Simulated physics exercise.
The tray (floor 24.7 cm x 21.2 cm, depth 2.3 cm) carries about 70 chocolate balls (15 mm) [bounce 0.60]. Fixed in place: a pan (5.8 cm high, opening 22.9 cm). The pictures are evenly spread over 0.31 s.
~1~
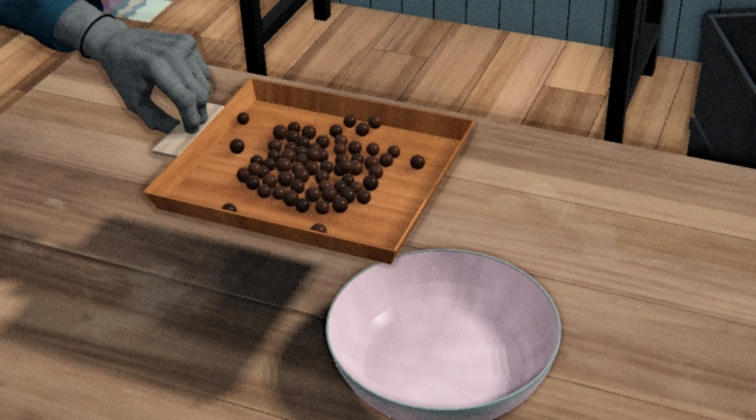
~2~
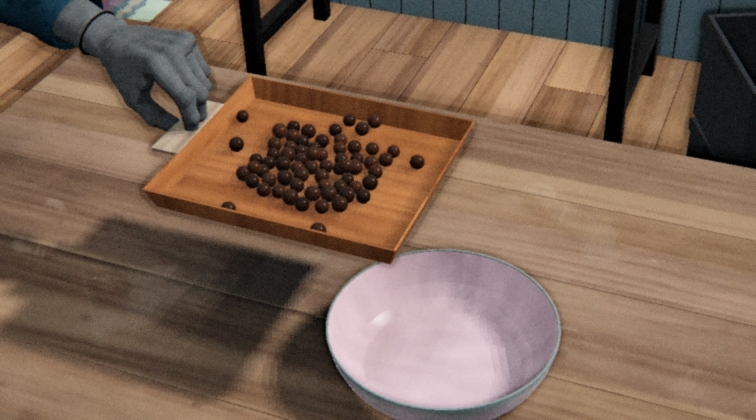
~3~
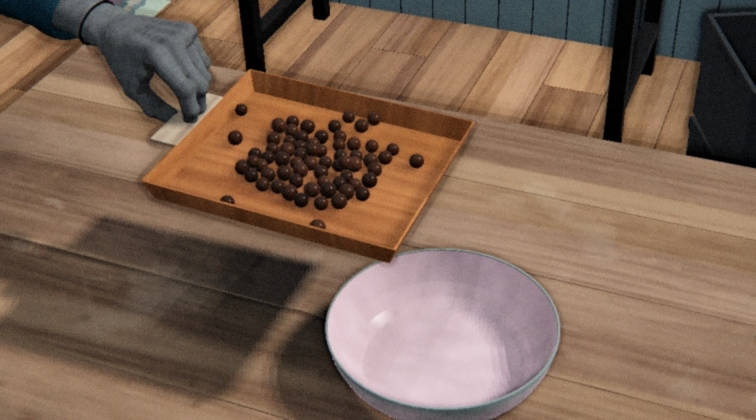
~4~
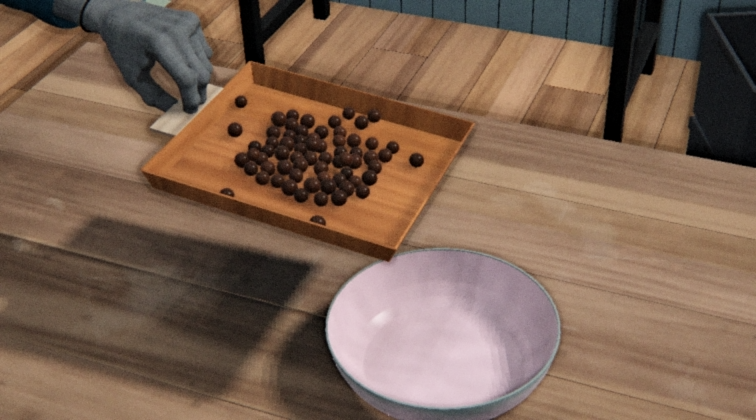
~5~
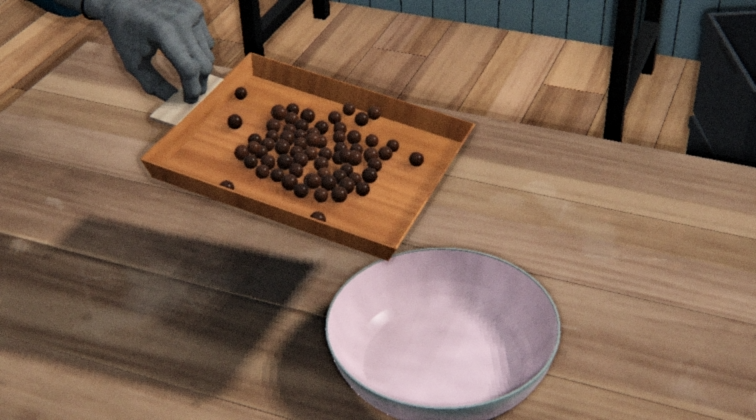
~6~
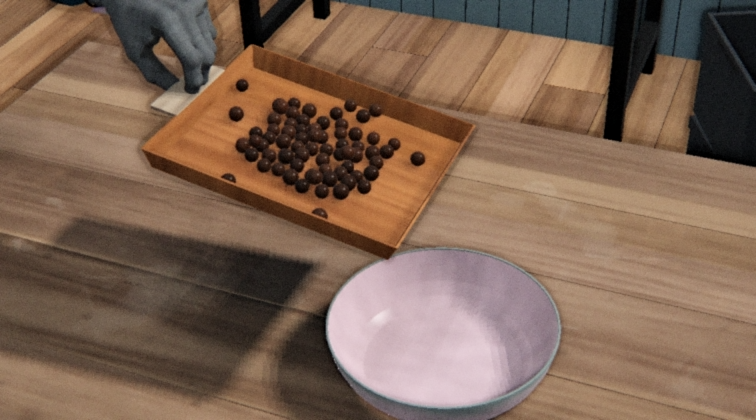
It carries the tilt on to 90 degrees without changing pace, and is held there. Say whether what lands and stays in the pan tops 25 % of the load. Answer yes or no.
Share that ends inside, set against 25 %: Yes.
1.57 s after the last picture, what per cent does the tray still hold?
About 95 per cent.
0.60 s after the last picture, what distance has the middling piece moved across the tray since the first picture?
Roughly 9 cm.
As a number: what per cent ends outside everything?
Some 55 per cent.
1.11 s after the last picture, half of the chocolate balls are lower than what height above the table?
Roughly 20 cm.
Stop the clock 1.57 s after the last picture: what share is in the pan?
About 0 per cent by then.
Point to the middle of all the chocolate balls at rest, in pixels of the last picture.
At about (490, 301).
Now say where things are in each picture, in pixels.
The first frame shows tray at (265, 221); tilt 0 degrees; leading edge at (438, 181); middle of the load at (313, 155); pan at (443, 323).
The second frame shows tray at (265, 220); tilt 1 degrees; leading edge at (438, 181); middle of the load at (313, 154).
The third frame shows tray at (264, 215); tilt 3 degrees; leading edge at (437, 181); middle of the load at (312, 150).
The fourth frame shows tray at (265, 209); tilt 5 degrees; low side right; leading edge at (438, 181); middle of the load at (312, 145).
The fifth frame shows tray at (265, 204); tilt 8 degrees; low side right; leading edge at (438, 181); middle of the load at (313, 140).
The sixth frame shows tray at (266, 198); tilt 11 degrees; low side right; leading edge at (439, 182); middle of the load at (314, 136); pan at (443, 321).
Then, 0.60 s after the last picture, tilt 37 degrees; tray 100 %; middle of all pieces on or above the table near (403, 154).
Then, 1.11 s after the last picture, tilt 60 degrees; tray 100 %; middle of all pieces on or above the table near (411, 148).
Then, 1.57 s after the last picture, tilt 80 degrees; tray 95 %, in the air 5 %; middle of all pieces on or above the table near (427, 157).
Then, 2.02 s after the last picture, tilt 90 degrees; pan 40 %, outside 50 %, in the air 5 %; middle of all pieces on or above the table near (488, 291).
In the end, pan 45 %, outside 55 %.
